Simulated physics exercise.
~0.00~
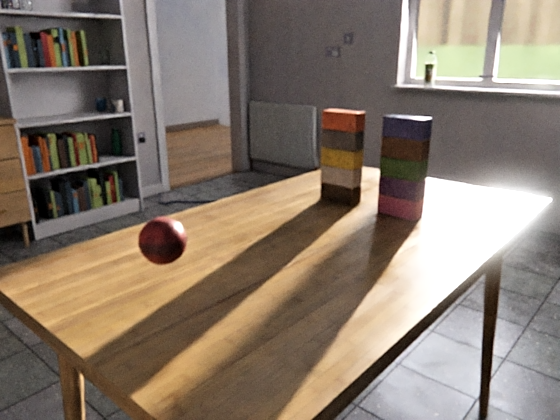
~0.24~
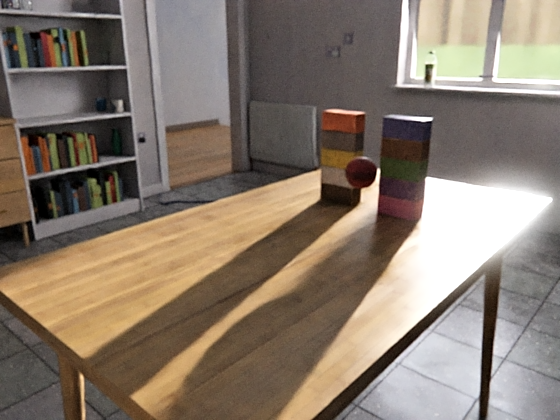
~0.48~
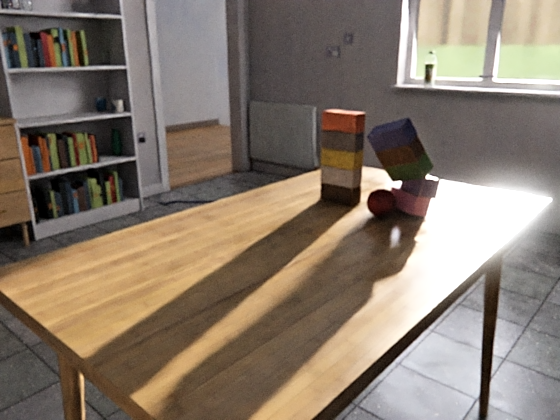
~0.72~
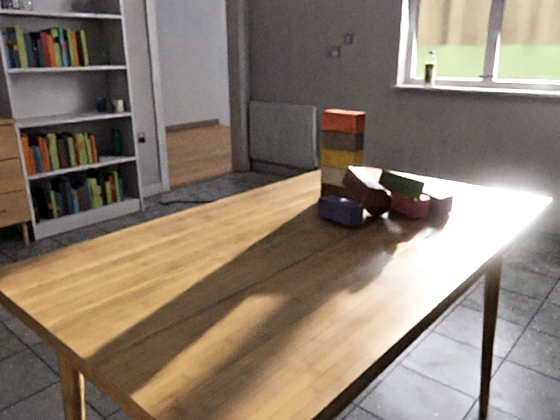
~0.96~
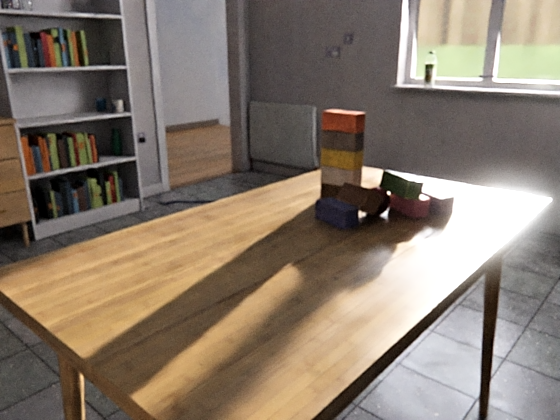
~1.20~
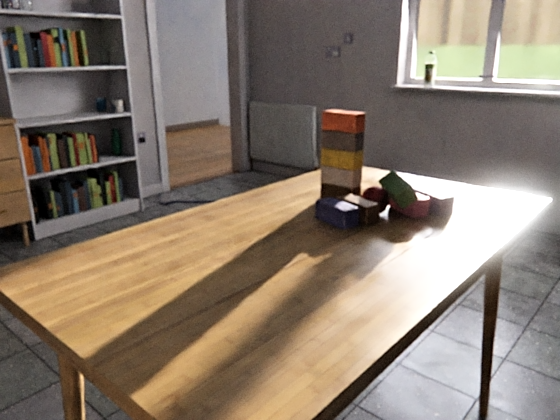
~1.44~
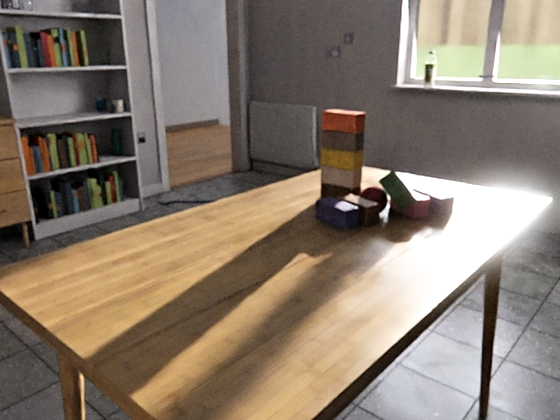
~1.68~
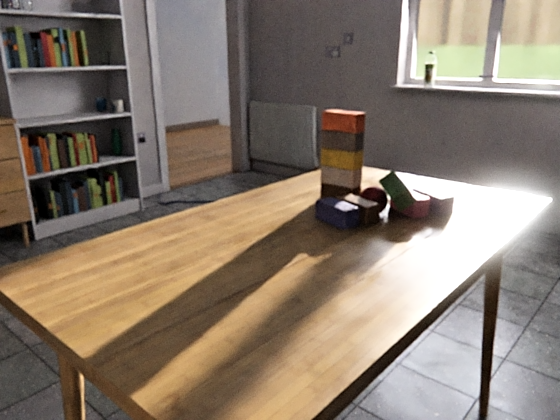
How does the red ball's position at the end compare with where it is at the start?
At the start the red ball is in the air over the left part of the table, away from the stacks. At the end it rests farther right and back, among the fallen blocks beside the stack that is still standing.
